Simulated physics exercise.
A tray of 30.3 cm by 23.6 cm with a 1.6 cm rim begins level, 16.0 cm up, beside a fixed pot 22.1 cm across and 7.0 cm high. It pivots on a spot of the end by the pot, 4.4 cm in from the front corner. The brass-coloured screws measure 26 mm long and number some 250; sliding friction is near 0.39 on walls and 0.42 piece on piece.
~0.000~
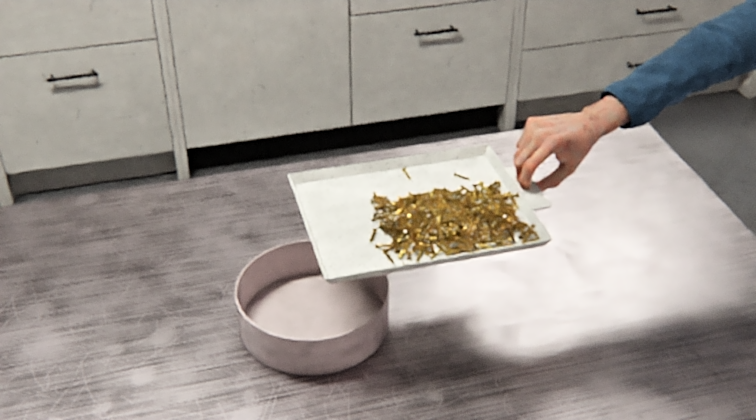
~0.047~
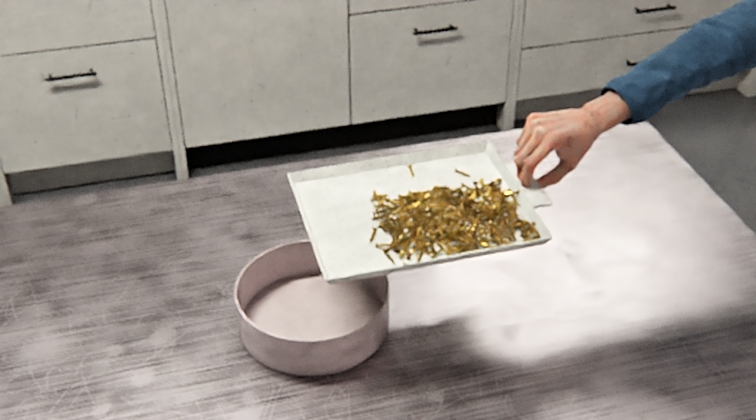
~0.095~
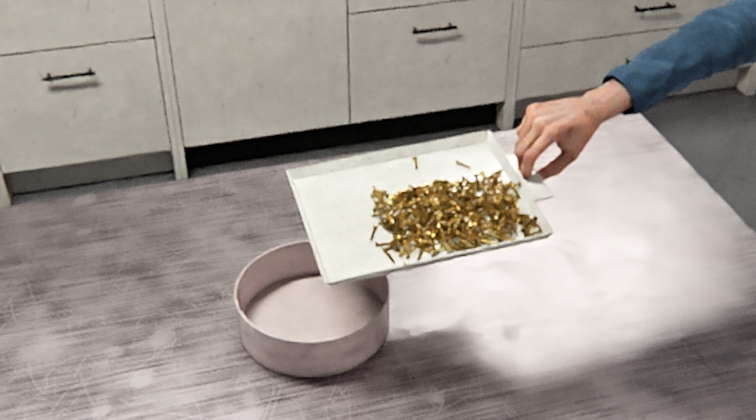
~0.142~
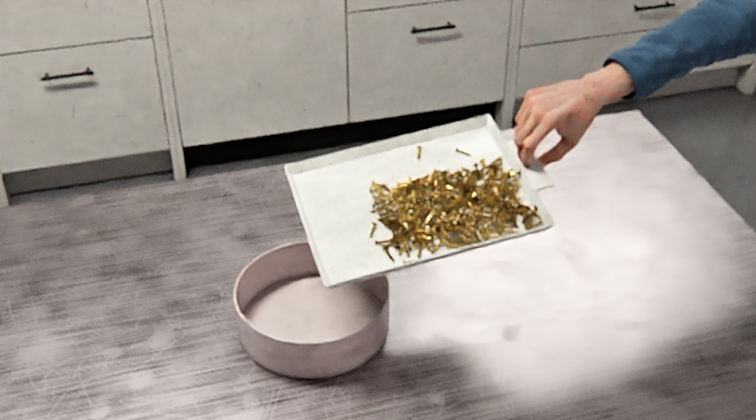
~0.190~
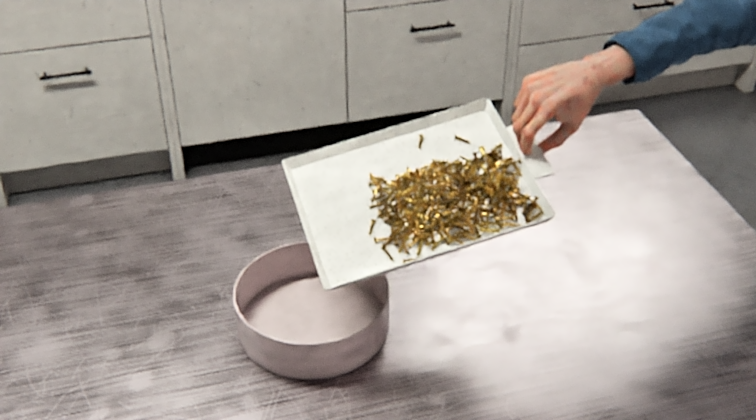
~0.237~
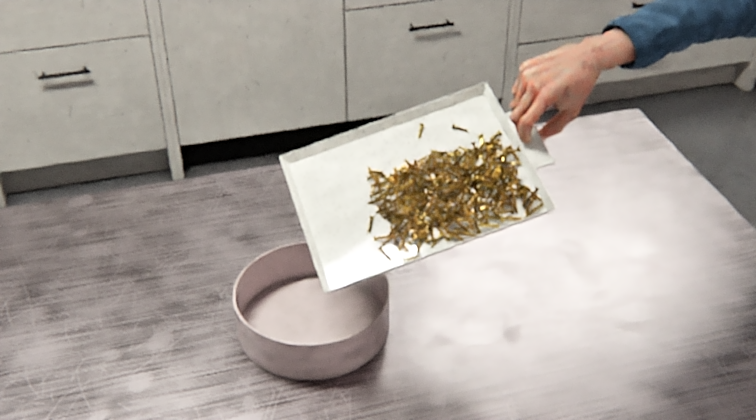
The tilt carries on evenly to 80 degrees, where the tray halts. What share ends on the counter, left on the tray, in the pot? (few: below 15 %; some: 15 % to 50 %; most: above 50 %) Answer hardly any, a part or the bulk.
Counter: The bulk, tray: Hardly any, pot: Hardly any.
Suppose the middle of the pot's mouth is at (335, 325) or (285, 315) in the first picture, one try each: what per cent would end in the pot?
About 95 and 65 per cent.
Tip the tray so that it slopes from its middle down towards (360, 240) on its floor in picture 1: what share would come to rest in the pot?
About 15 per cent.
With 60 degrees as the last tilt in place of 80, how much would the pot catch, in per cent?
Then about 5 per cent.
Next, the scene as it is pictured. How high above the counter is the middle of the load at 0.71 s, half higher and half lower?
Roughly 16 cm.
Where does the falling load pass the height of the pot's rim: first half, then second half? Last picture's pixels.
At about (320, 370), then at (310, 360).
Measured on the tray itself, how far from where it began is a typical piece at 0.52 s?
Some 6 cm.
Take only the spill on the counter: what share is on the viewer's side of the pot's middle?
Some 100 per cent.
Then, at 0.52 s, tilt 49 degrees; the tray holds 100 %, the pot 0 %.
After 0.71 s, tilt 70 degrees; the tray holds 55 %, the pot 0 %.
After 1.01 s, tilt 80 degrees; the tray holds 0 %, the pot 5 %.
By 1.8 s all is still; counter 95 %, tray 0 %, pot 5 %.
